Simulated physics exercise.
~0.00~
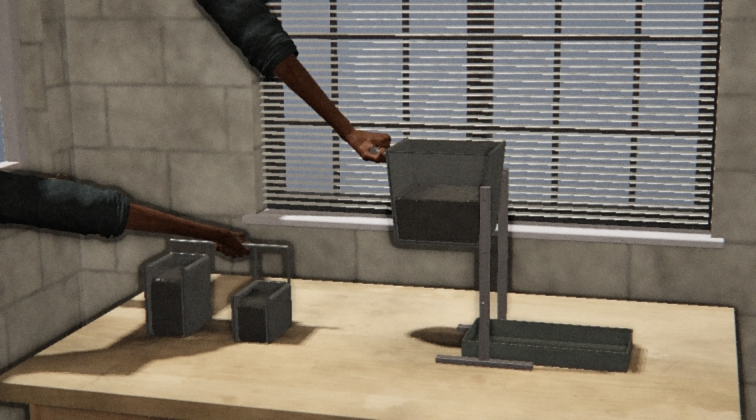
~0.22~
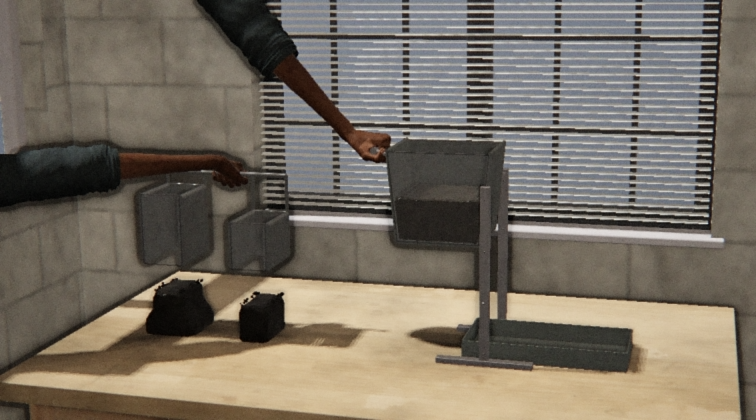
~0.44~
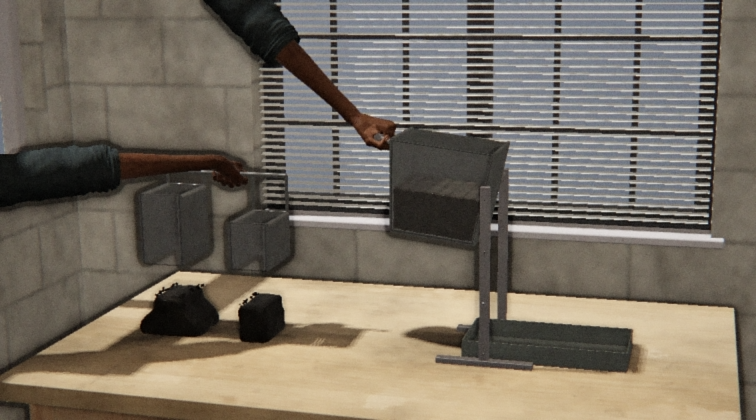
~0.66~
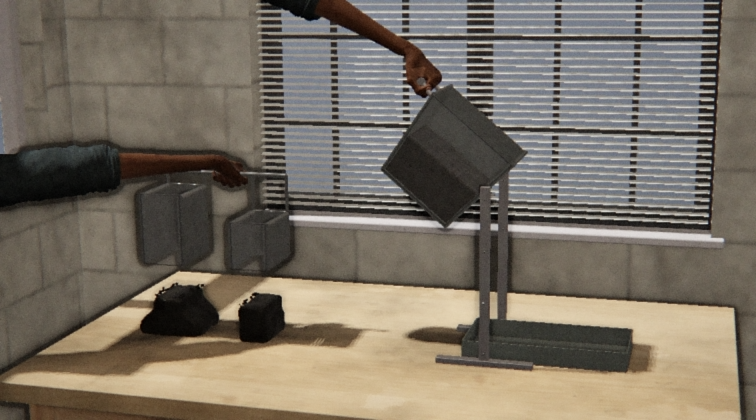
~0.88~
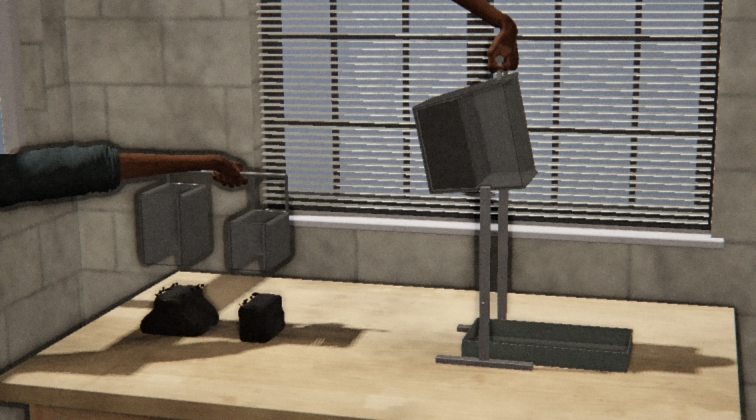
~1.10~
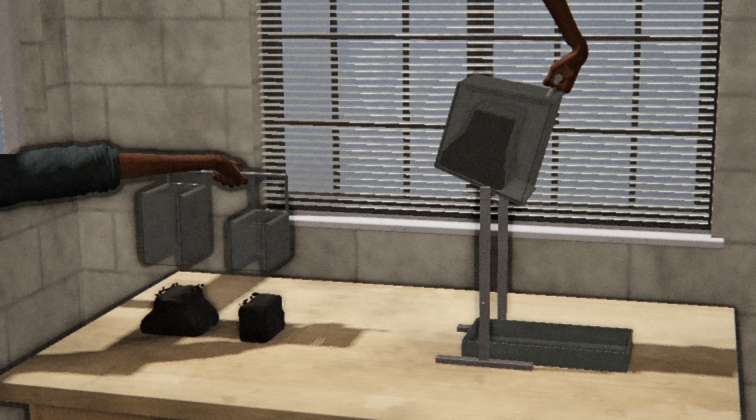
A hand lifted two clear moulds off a pair of dark blocks, which slumped slightly, the left one more, and then another hand swung a see-through tub of dark sludge over to the right.
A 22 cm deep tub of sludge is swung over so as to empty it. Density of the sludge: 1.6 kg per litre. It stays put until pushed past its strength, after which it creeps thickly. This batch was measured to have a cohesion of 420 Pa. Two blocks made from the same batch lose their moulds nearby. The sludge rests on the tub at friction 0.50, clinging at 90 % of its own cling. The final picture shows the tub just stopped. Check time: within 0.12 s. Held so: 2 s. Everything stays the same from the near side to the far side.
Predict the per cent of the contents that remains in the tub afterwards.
Roughly 0 per cent remains.
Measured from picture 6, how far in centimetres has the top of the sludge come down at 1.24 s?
About 10 cm.
After 1.24 s, the tub is at 106 degrees and holds 77 %.
After 1.41 s, the tub is at 106 degrees and holds 36 %.
After 1.58 s, the tub is at 106 degrees and holds 18 %.
After 1.75 s, the tub is at 106 degrees and holds 0 %.
After 3.10 s, at the end, the tub is at 106 degrees and holds 0 %.
